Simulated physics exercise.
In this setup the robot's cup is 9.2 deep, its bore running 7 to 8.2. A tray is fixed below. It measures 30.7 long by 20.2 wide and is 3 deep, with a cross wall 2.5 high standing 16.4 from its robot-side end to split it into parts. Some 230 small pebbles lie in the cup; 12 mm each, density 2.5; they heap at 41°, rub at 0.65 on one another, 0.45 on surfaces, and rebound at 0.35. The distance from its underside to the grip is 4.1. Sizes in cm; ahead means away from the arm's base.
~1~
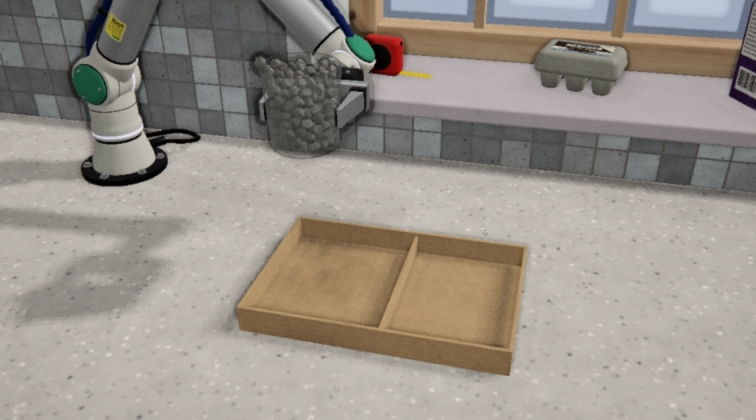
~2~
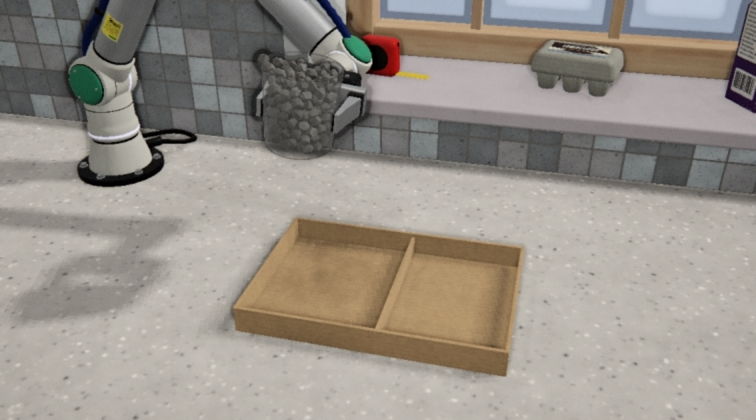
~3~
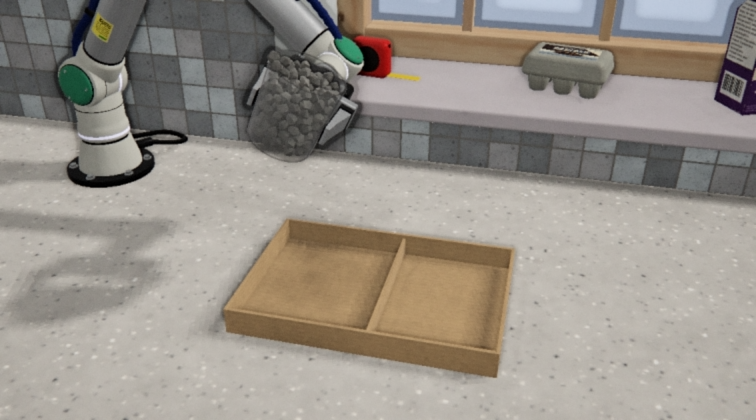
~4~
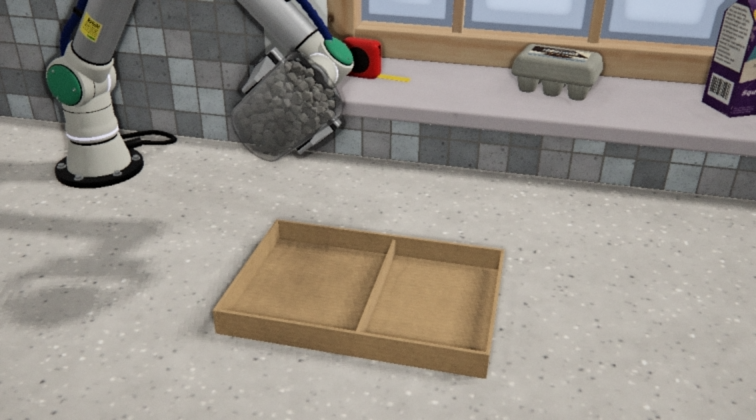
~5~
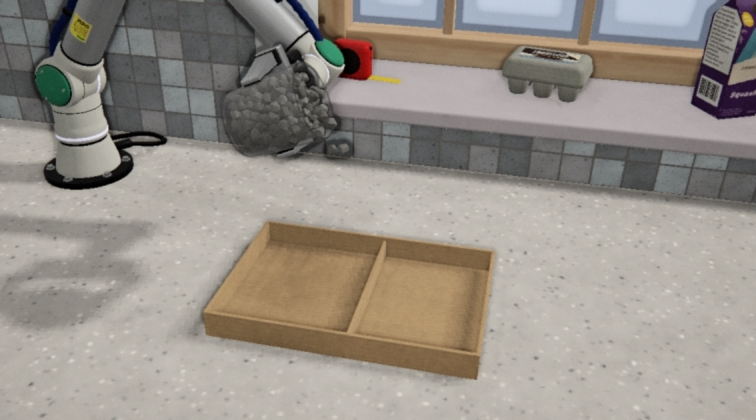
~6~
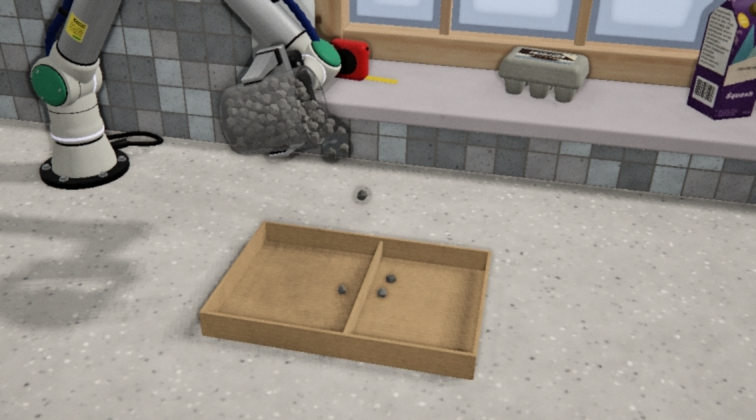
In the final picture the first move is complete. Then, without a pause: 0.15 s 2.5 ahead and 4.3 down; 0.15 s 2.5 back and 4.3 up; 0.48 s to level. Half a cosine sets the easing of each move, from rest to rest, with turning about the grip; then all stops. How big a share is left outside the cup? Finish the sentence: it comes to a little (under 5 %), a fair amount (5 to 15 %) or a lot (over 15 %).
It comes to a fair amount.
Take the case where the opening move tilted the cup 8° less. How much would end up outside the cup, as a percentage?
About 5 %.
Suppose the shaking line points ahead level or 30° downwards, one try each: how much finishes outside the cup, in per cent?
35 and 20 %.
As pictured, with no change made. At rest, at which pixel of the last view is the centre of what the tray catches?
Centre estimate: About (408, 304).
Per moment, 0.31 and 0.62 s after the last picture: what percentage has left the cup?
In turn: 10 %, then 10 %.
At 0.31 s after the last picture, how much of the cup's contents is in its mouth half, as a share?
50 %.
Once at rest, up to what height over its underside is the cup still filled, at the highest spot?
Height at rest: Approx. 10.0 cm.
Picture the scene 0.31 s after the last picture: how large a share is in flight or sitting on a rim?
It amounts to roughly 3 in a hundred.
Then, 0.31 s later, tilted 73° forward, highest piece 28 above the table; 209 in the cup, 11 in the far-side part, 2 in the robot-side part, 6 in flight or on a rim.
Then, 0.62 s later, tilted 17° forward, highest piece 28 above the table; 208 in the cup, 15 in the far-side part, 5 in the robot-side part.
Then, 0.98 s later, level, highest piece 29 above the table; 208 in the cup, 15 in the far-side part, 5 in the robot-side part.
Then, 2.03 s later, level, highest piece 29 above the table; 208 in the cup, 15 in the far-side part, 5 in the robot-side part.
At rest, 208 in the cup, 15 in the far-side part, 5 in the robot-side part. That is 9 % outside the cup.
